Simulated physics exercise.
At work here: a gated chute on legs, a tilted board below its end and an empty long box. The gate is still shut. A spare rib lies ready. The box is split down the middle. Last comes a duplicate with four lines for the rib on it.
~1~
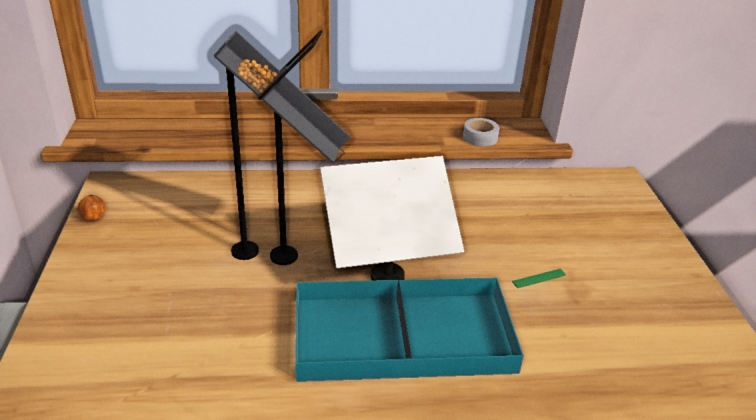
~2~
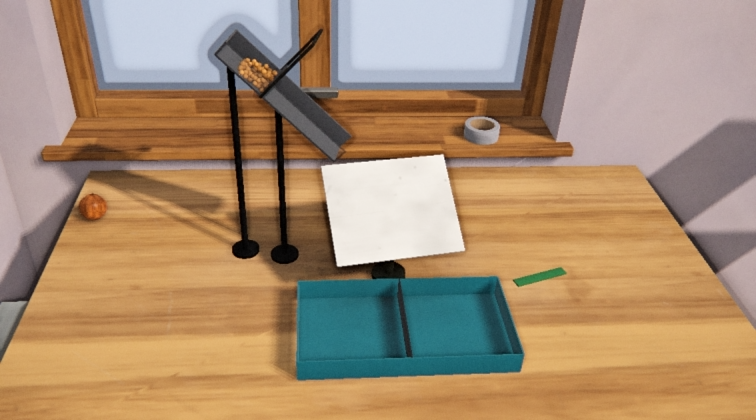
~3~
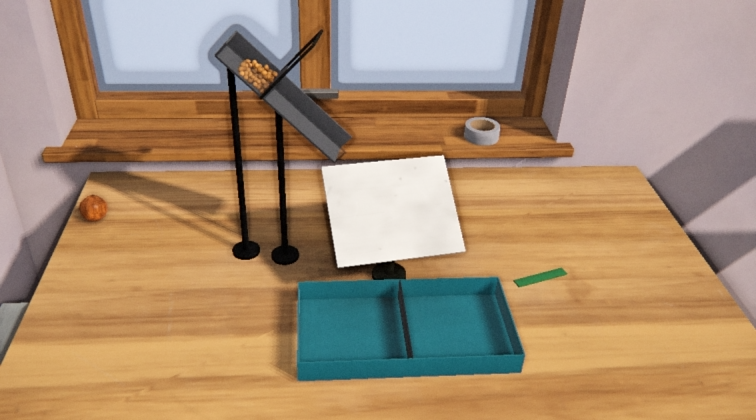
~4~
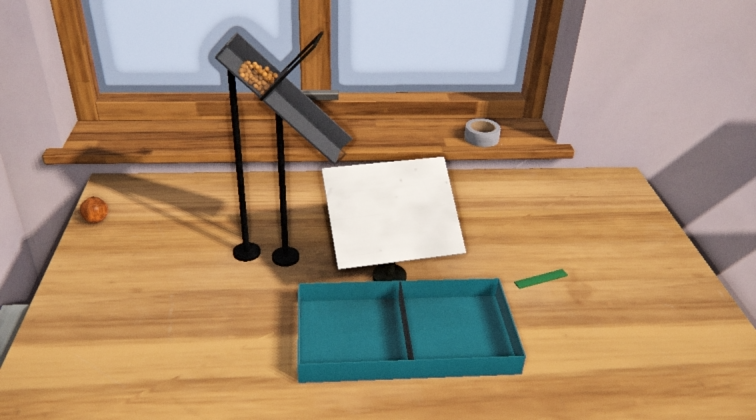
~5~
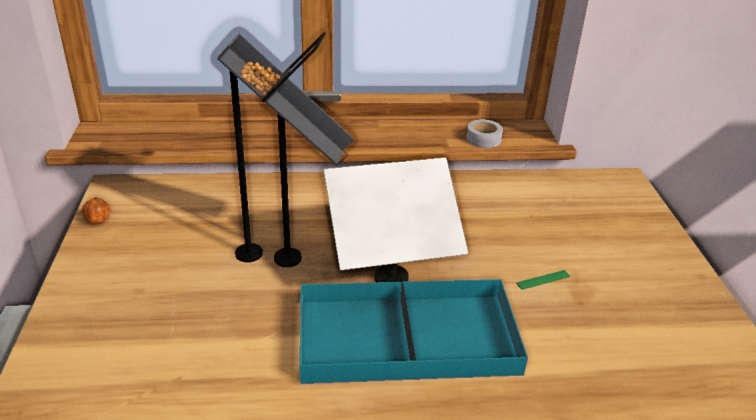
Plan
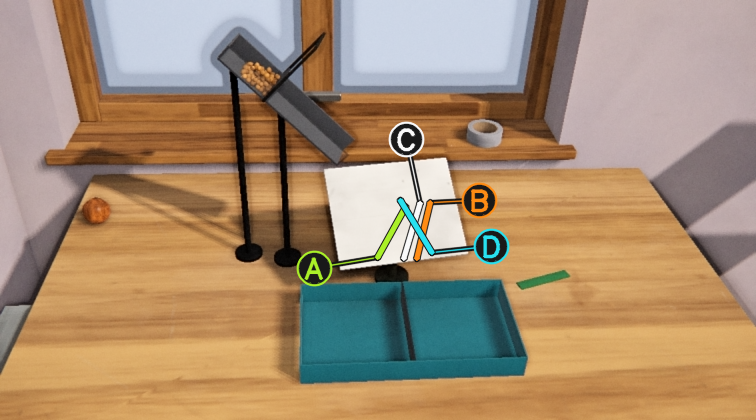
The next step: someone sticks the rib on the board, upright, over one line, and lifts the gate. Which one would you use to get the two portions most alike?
Line B.
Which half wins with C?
The left half.
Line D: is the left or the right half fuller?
The right half.
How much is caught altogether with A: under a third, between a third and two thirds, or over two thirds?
It is over two thirds.
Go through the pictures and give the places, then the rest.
The first frame shows load behind the gate at (259, 76), roasted chickpeas; lip of the chute at (336, 156), sloping fairly steeply.
The second frame shows middle of the board at (393, 208), tilted fairly steeply; middle of its low edge at (403, 258); of its high edge at (383, 160).
The third frame shows front corners of the box at (298, 363) and (525, 355); front end of its middle wall at (413, 359); gate still shut at (281, 75).
The fourth frame shows middle of the load at (260, 78); lip at (338, 157).
The fifth frame shows middle of the load at (262, 79); lip at (340, 158).
On the marked copy, line A from (405, 206) to (377, 257); line B from (430, 202) to (416, 258); line C from (420, 203) to (403, 258); line D from (400, 200) to (431, 252).
Choosing A, of what is caught, most in the left half, about a quarter in the right.
Choosing B, of what is caught, about half in the left half, about half in the right.
Choosing C, of what is caught, nearly all in the left half, a small part in the right.
Choosing D, of what is caught, a small part in the left half, most in the right.
